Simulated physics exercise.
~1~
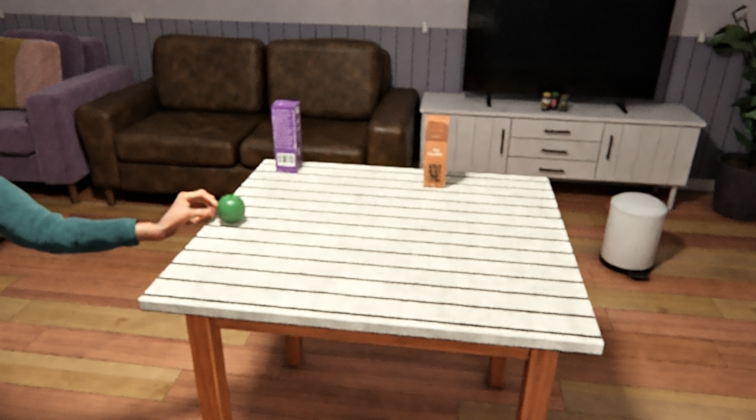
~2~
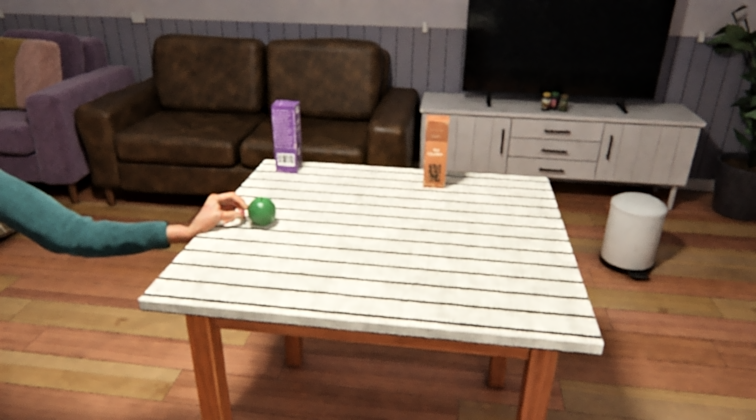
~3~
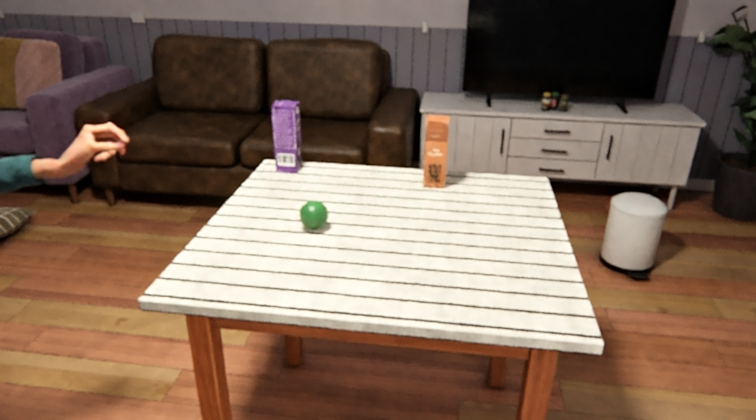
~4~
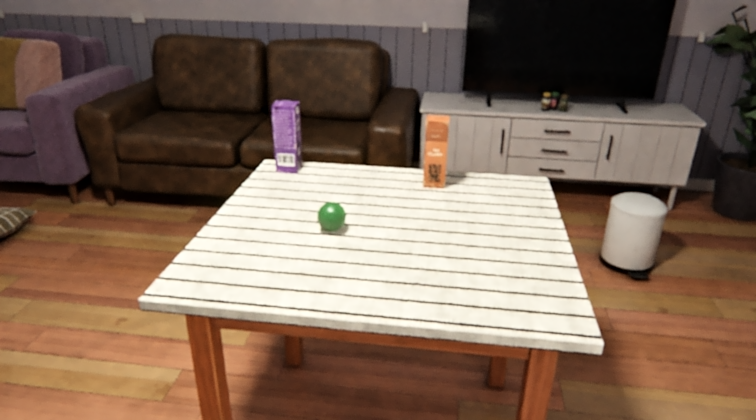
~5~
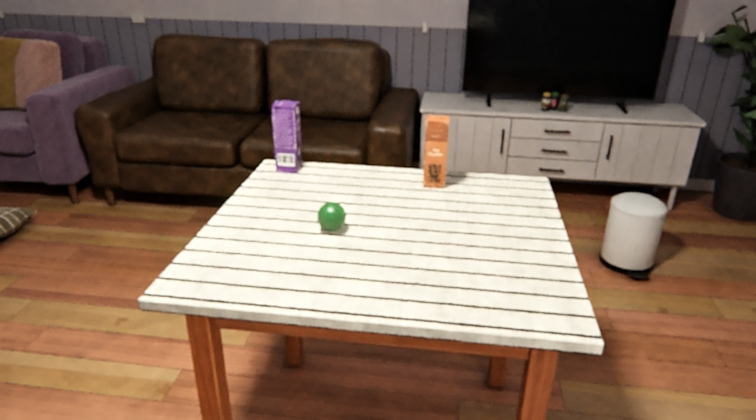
A green apple was pushed rightward by a hand from the left edge of a white striped table, then kept moving a little after the hand let go and withdrew. It came to rest on the tabletop, while the purple and orange cartons stayed put.
